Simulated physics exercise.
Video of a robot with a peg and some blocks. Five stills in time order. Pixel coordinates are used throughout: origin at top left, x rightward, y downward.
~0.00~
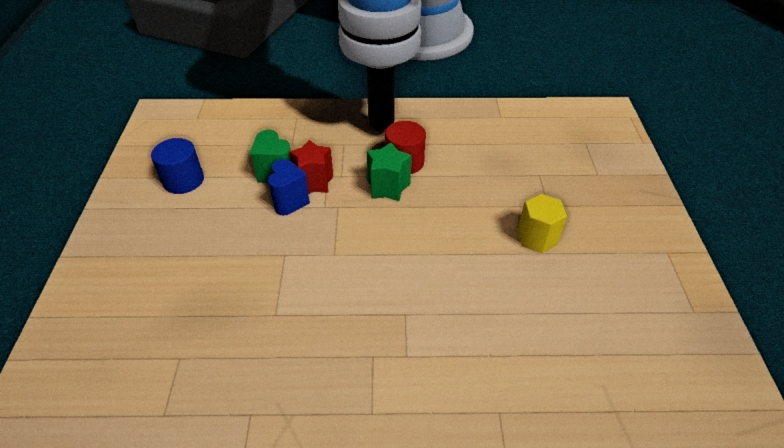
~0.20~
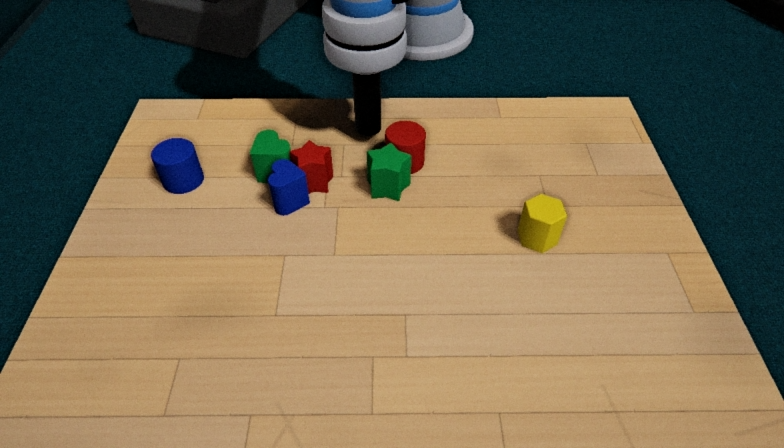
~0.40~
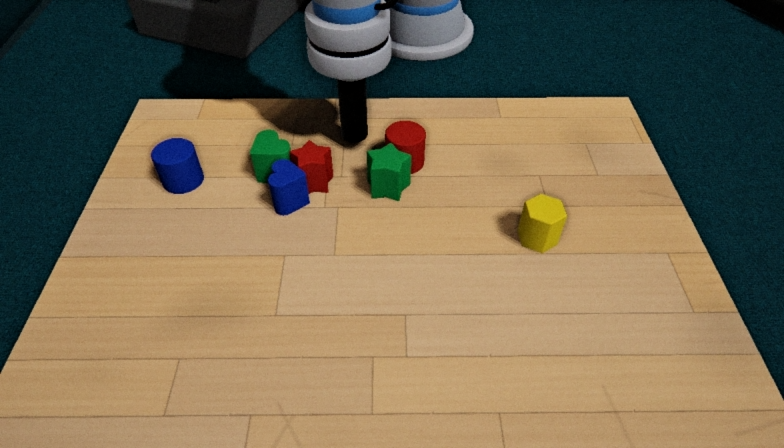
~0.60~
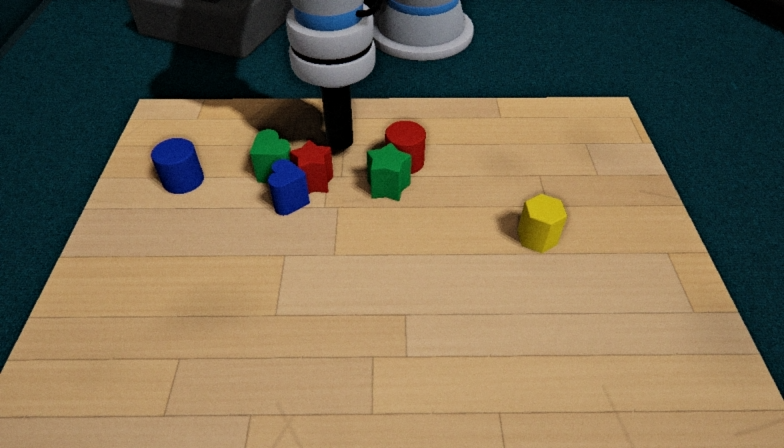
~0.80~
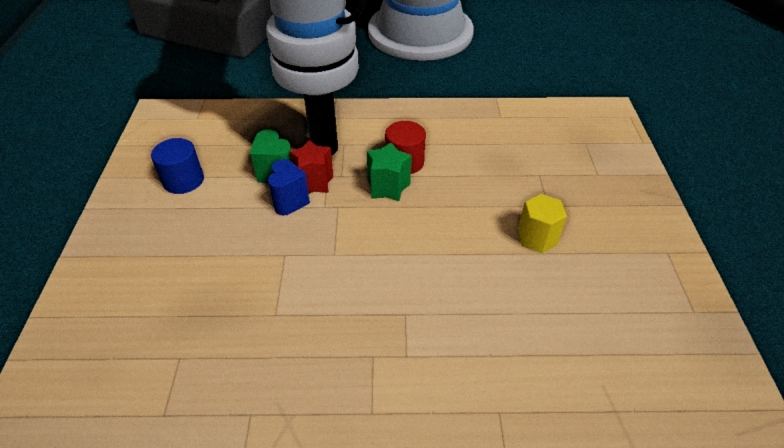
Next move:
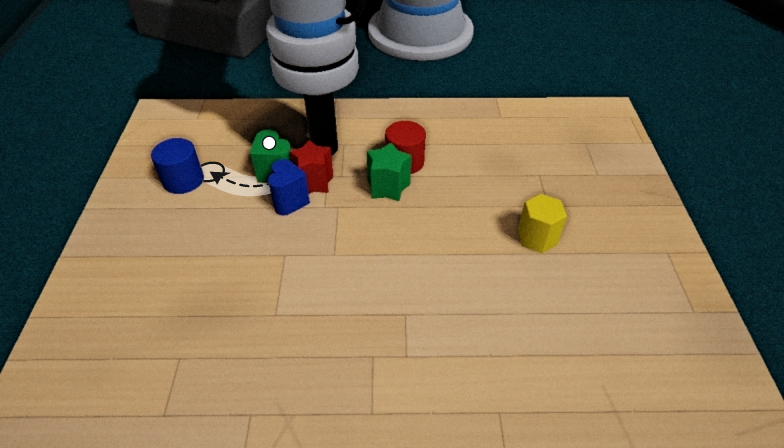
The clip opens on a wooden board holding red, green, blue and yellow blocks, with a robot arm's black peg behind the green star-shaped block and red round one. The peg moves left and slightly toward the viewer, reaching just behind the red star-shaped block, while the blocks stay still.
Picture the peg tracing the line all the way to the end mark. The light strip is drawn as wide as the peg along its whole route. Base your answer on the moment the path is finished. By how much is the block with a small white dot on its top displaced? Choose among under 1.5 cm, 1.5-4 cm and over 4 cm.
That block covers upwards of 4 cm.
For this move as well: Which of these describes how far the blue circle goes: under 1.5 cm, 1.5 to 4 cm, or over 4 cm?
From 1.5 to 4 cm.
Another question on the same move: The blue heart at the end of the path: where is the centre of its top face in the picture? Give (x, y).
Pixel (281, 191).
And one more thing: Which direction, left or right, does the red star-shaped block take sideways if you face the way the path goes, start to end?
Shifts left.
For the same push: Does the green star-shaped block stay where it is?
Yes
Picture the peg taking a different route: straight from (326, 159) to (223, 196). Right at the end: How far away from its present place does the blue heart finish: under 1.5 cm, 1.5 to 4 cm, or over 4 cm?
Covers 1.5 to 4 cm.
Drawn move, from (326, 159) via (288, 176) and (245, 186), ending at (210, 172); the dot is on the green heart.
What follows on the original path. One third of the way, peg (285, 166); green heart (252, 146), turned 35° clockwise; blue heart (281, 189); red star-shaped block (297, 163), turned 65° anticlockwise.
Two thirds of the way, peg (242, 176); green heart (217, 145), turned 80° clockwise; blue heart (281, 191); red star-shaped block (295, 163), turned 75° anticlockwise.
At the end, peg (207, 162); blue circle (147, 147); green heart (185, 130), turned 85° clockwise; blue heart (281, 191); red star-shaped block (295, 163), turned 75° anticlockwise; green star-shaped block still.
